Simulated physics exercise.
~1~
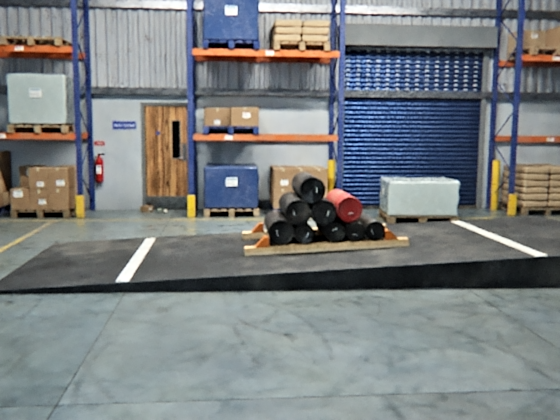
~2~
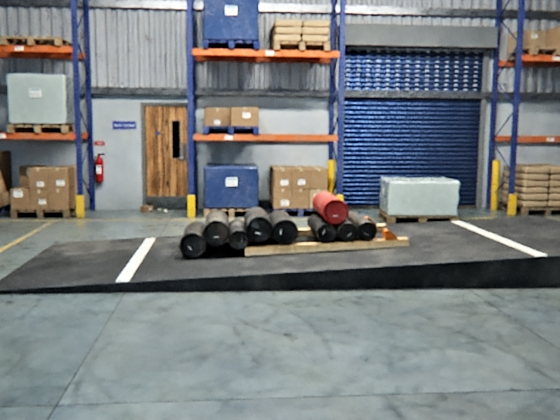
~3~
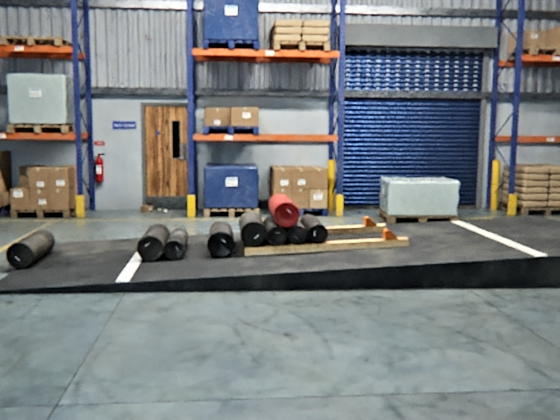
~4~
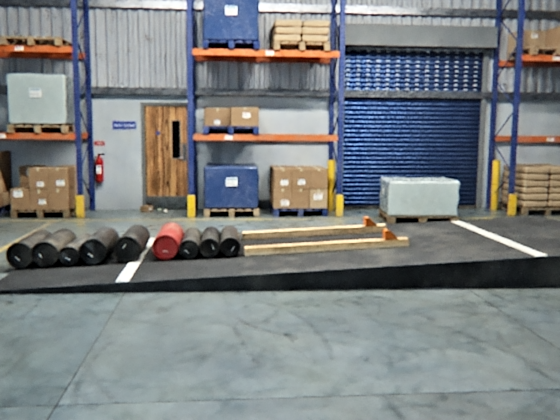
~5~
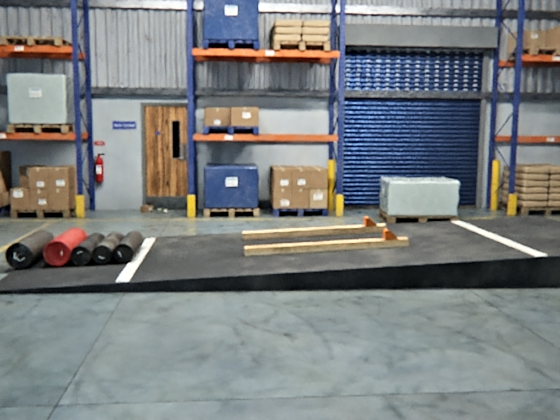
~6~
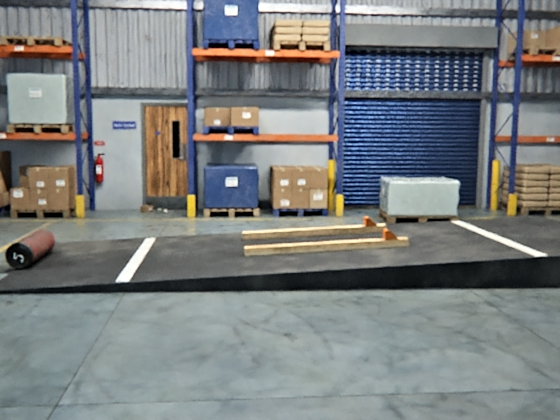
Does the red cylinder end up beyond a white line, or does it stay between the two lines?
It ends up beyond a white line, having rolled off the timbers and past the line on the left.
At the start, dark cylinders and a single red one are stacked on timber bearers in a warehouse, between white lines painted on a dark pad. The left chock disappears, and the pile slumps and spreads to the left, with the red cylinder riding on top of others. Several roll off the timbers, and one leads the way past the left line. The red one drops into the row and crosses that line too, as the bearers empty. At the end, only a reddish cylinder remains in view at the far left, beyond the line, while the right chock still sits by the bare timbers.
